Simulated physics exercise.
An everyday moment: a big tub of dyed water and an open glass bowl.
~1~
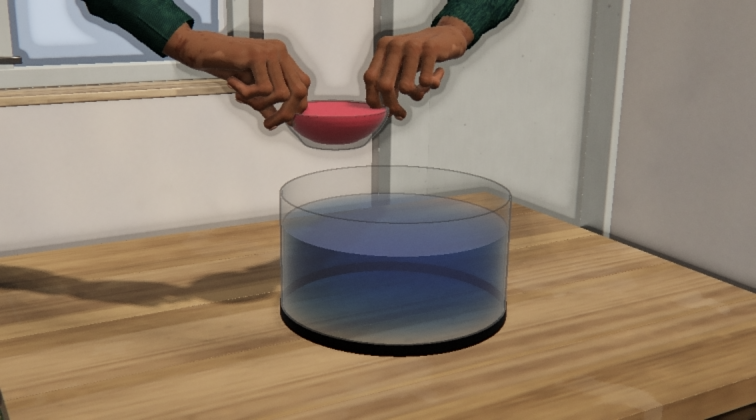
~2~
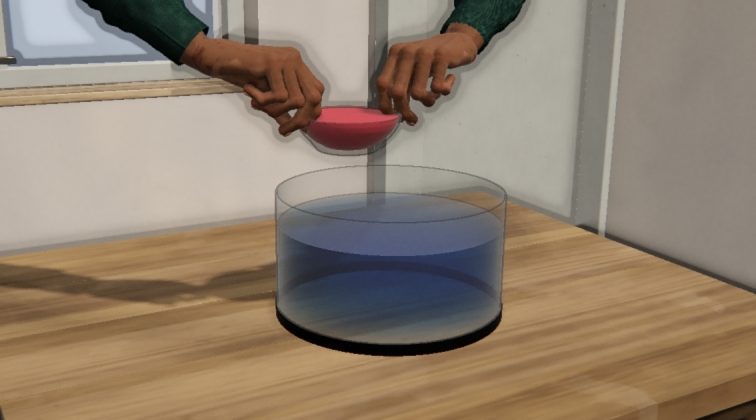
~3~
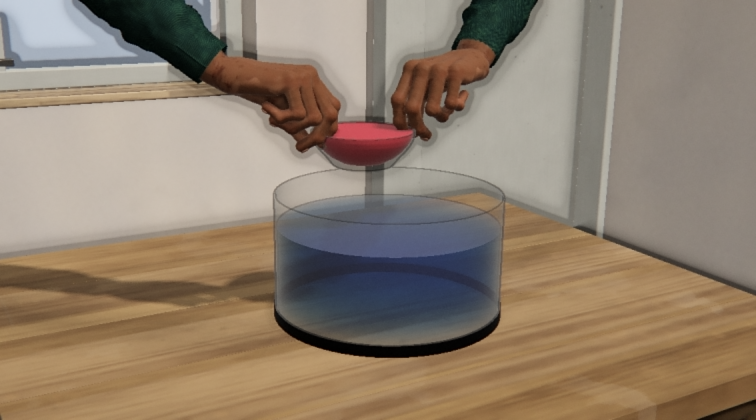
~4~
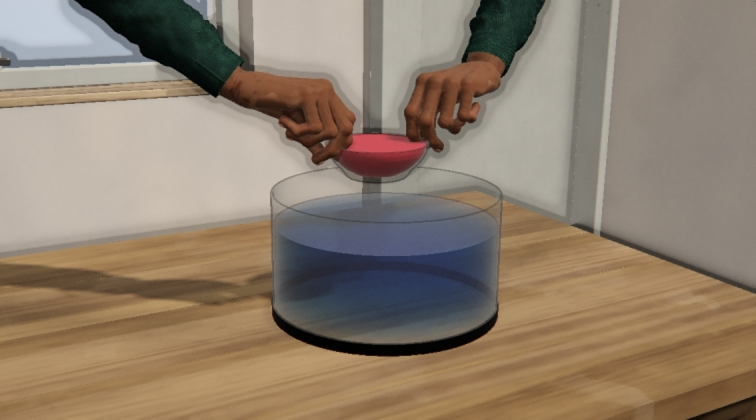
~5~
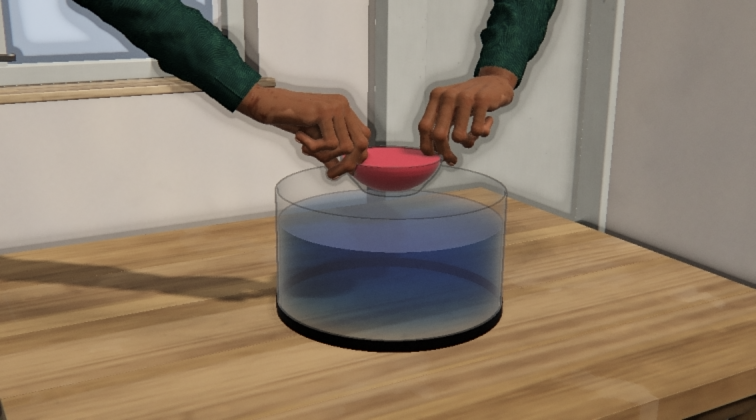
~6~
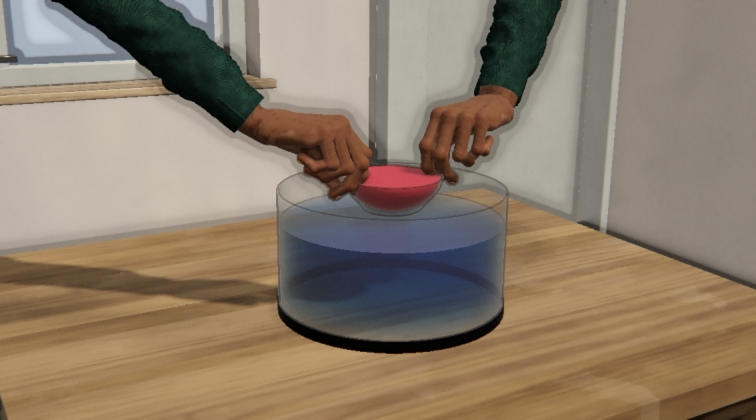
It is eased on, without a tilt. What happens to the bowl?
It fills and founders.
Shortly, the bowl dips into the dyed water.
Then, dyed water pours in over its rim.
At the finish, the bowl lies on the bottom.
